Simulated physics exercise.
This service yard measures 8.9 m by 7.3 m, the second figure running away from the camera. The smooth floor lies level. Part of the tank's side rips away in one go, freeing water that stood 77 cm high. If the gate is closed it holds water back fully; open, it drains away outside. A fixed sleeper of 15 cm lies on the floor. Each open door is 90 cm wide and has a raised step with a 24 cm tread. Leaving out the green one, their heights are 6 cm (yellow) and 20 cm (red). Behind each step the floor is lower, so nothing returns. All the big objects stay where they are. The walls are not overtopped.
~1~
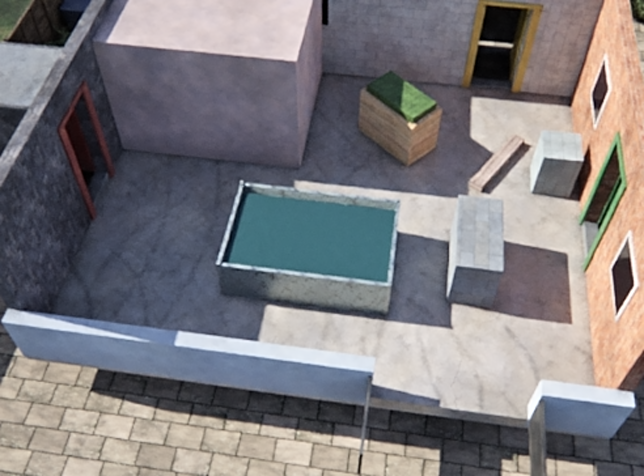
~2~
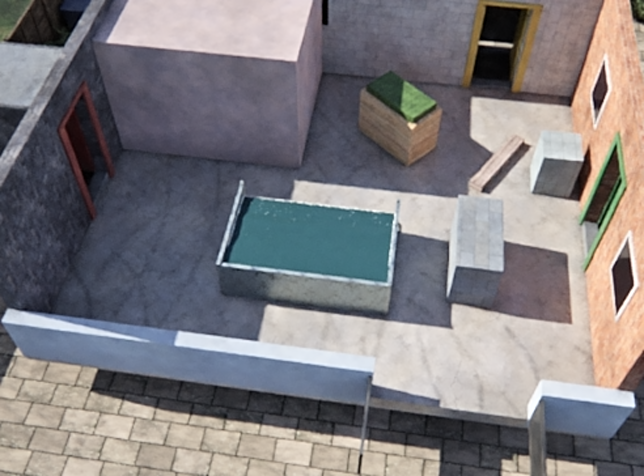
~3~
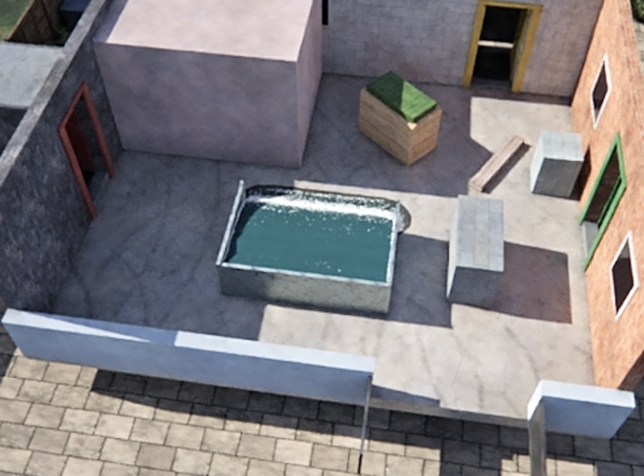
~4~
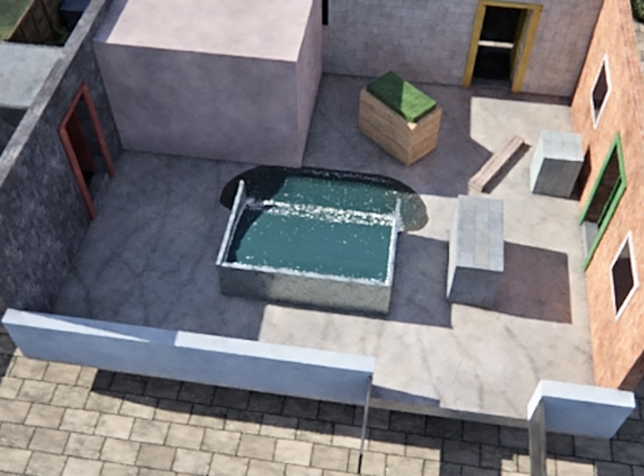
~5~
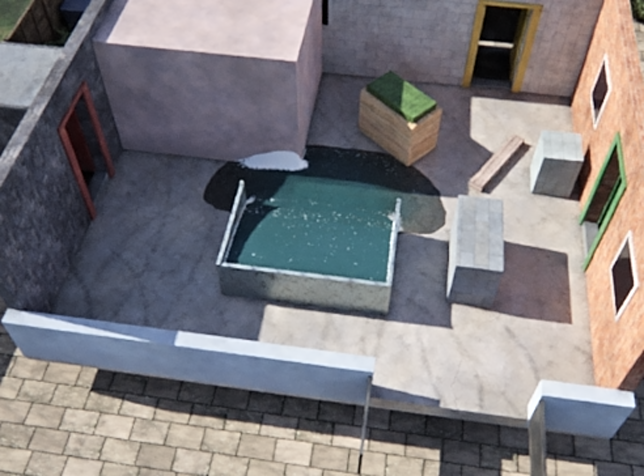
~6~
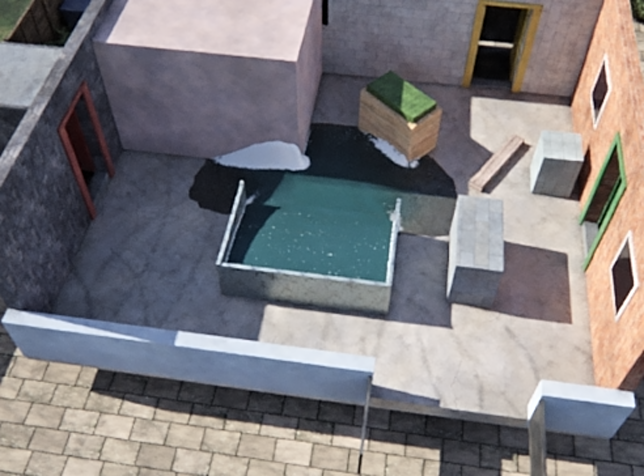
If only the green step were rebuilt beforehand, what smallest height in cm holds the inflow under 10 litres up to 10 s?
About 11.5 cm.
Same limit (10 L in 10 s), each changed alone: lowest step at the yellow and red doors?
Roughly 13.5 cm at yellow and 17 cm at red.
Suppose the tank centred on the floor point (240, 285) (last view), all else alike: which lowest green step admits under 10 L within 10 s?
About 15 cm.
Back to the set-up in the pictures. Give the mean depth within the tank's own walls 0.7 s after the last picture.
About 31 cm.
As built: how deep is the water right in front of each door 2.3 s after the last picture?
In cm: Yellow 7, red 19, green 0.
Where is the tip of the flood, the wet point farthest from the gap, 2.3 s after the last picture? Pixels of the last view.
Around (568, 99).
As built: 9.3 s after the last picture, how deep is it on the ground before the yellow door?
About 8.5 cm.
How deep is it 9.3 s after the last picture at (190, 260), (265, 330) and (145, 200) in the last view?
In that order: 4, 5 and 4 cm.
Then, 0.7 s after the last picture water covers 25 % of the floor, deepest (66 cm) near (324, 75); it has not reached the green door.
Then, 2.3 s after the last picture water covers 50 % of the floor, deepest (35 cm) near (323, 80); it has not reached the green door.
Then, 9.3 s after the last picture water covers 100 % of the floor, deepest (12 cm) near (521, 362); 6 cm at the green door, 4 litres in over its 14 cm step.
At the green door as built, the water peaked near 17 cm, 3.9 s after the last picture.
With a step of 9.5 cm, 19 litres would have come in within the 10 s; with 12.5 cm, 6 litres. So under 10 litres takes about 11.5 cm.
